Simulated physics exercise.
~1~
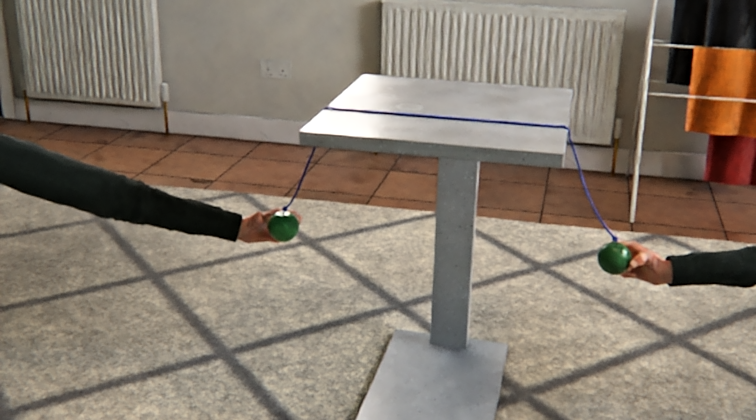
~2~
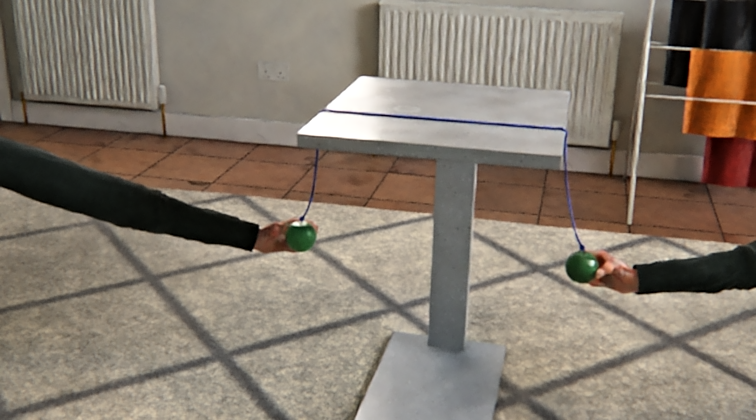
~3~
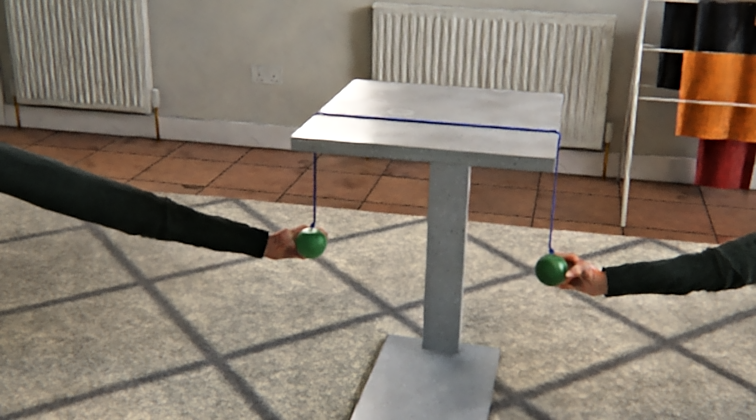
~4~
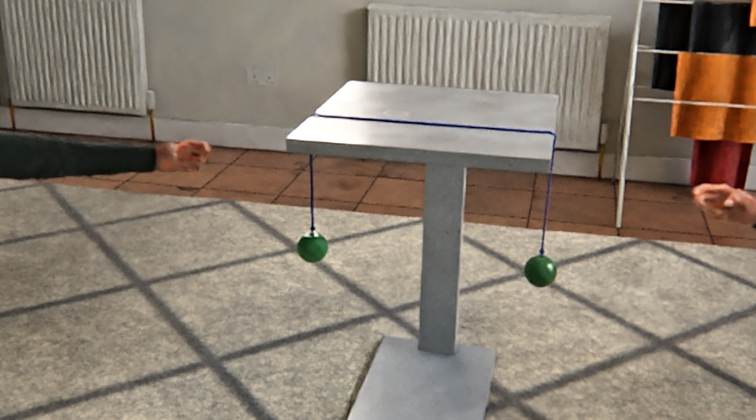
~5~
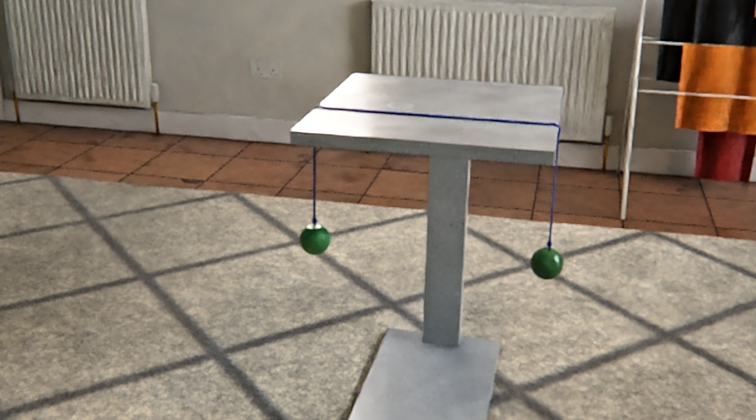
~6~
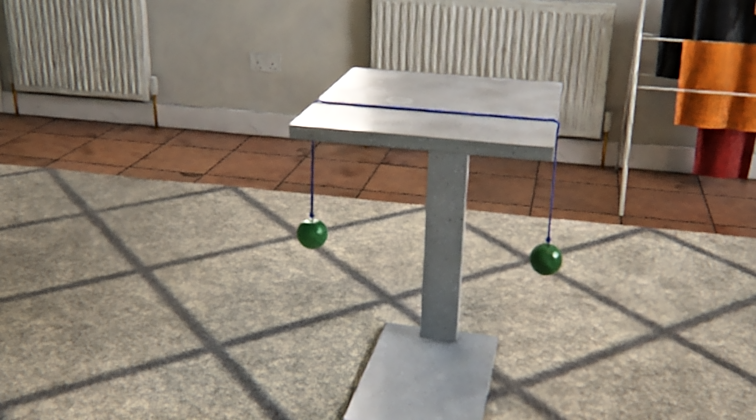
Two hands brought a pair of round green objects, joined by a blue cord lying across a small grey table, in toward its sides, then let go and drew away. Both were left hanging still, one on each side.
